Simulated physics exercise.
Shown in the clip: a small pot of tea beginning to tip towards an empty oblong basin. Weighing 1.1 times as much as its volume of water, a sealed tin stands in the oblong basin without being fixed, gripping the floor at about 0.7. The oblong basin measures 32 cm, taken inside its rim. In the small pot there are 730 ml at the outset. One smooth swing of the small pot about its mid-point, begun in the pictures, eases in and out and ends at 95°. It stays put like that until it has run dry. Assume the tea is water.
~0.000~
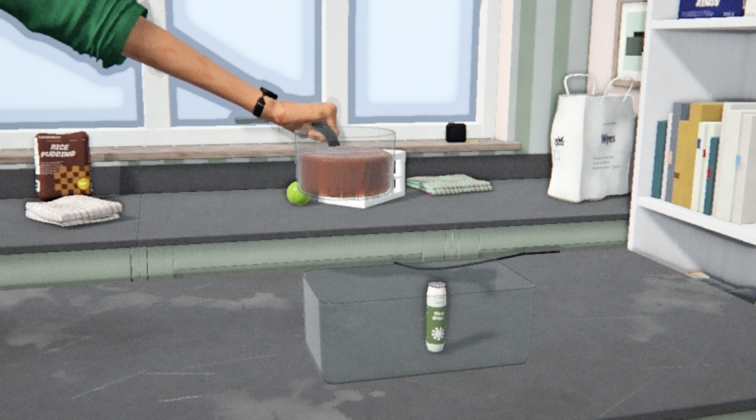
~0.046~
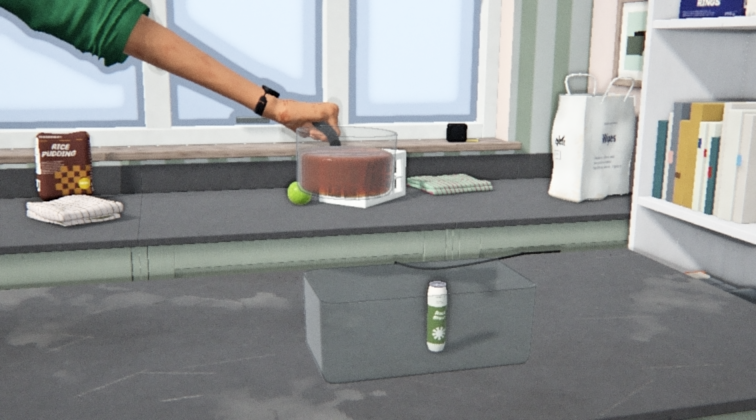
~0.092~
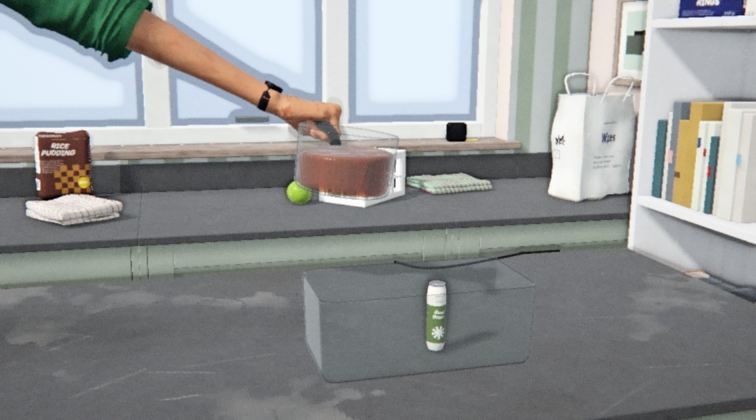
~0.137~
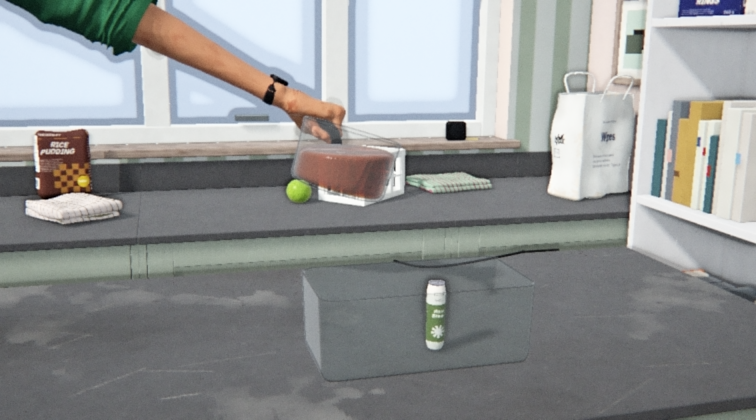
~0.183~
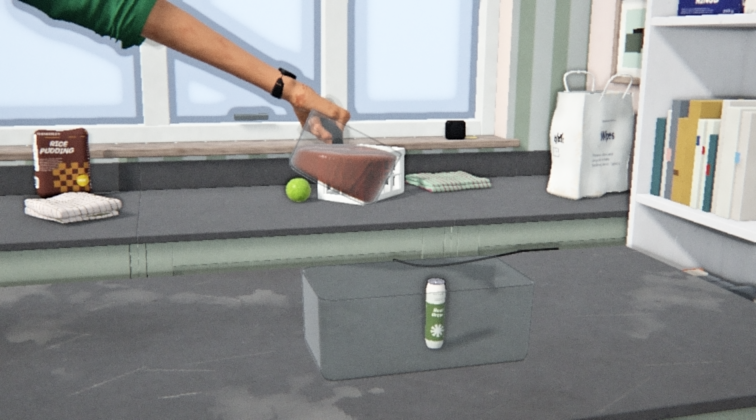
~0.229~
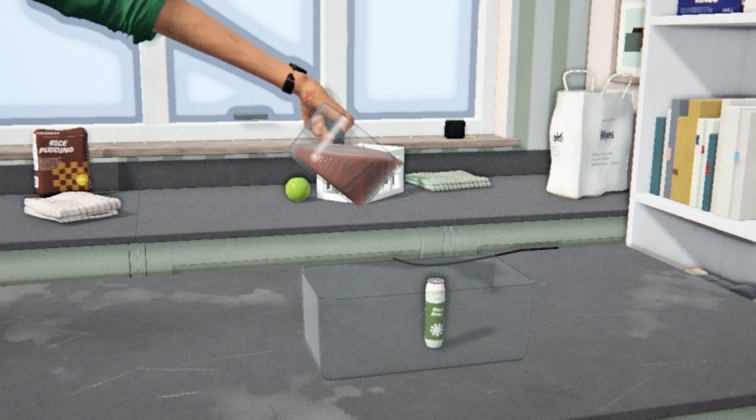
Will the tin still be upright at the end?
No.
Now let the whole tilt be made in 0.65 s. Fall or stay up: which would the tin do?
Tips over.
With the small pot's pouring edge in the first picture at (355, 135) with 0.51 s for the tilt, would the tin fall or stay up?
Then it stays on its base.
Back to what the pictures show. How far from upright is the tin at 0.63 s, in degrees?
About 5 degrees.
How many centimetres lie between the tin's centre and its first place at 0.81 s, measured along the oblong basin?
I'd put it at around 7 centimetres.
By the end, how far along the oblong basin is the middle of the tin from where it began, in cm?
All told, the tin's centre has moved close to 7.0 cm.
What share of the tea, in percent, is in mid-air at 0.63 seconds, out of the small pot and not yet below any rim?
14 per cent, roughly.
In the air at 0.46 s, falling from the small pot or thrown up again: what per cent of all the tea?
Roughly 50 percent.
By 0.46 s the tilt is 93° and 41 per cent is still to pour; the tin stands where it began.
By 0.63 s the tilt is 95° and 15 per cent is still to pour; the tin leans 4°.
By 0.81 s the tilt is 95° and 6 per cent is still to pour; the tin lies on its side.
By 1.01 s the tilt is 95° and 2 per cent is still to pour; the tin lies on its side.
At rest the tin lies on its side.
